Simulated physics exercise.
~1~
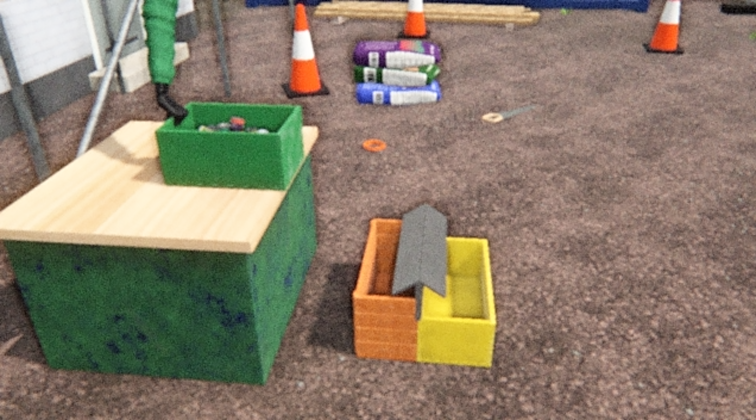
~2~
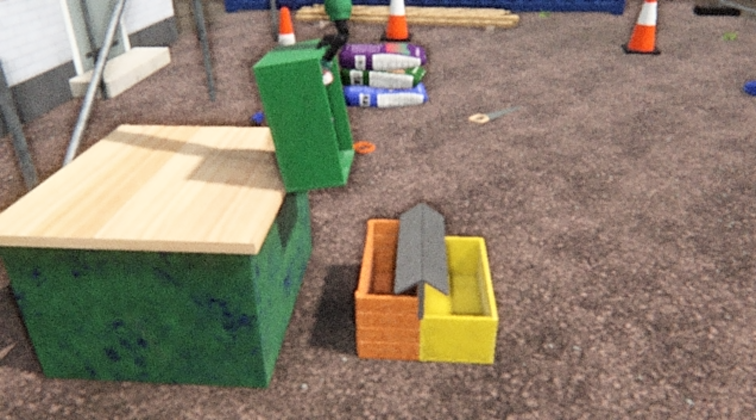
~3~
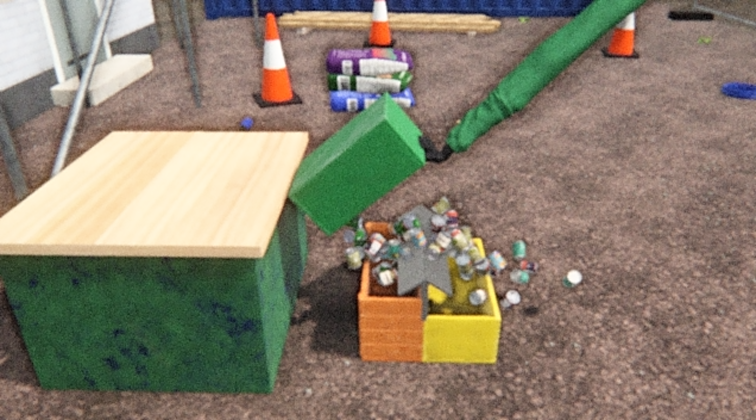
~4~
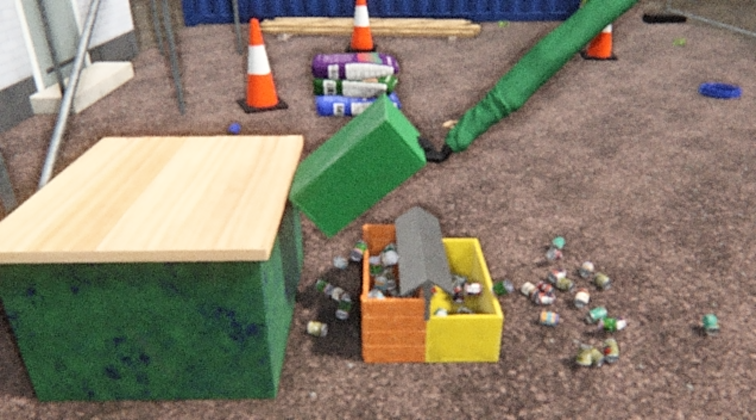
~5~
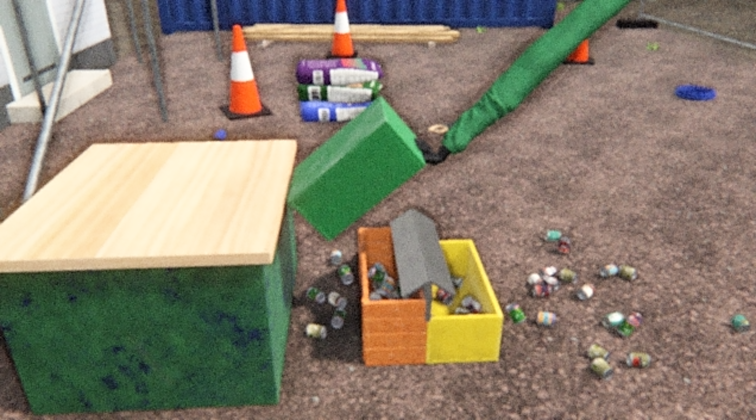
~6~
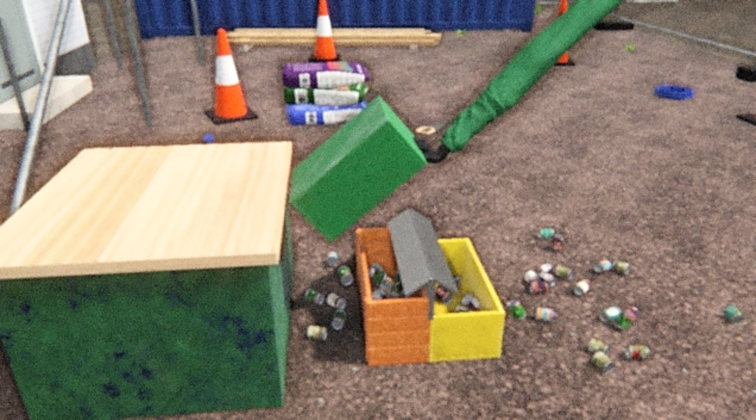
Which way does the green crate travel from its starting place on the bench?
The green crate moves to the right, going off the edge of the bench as it tips over.
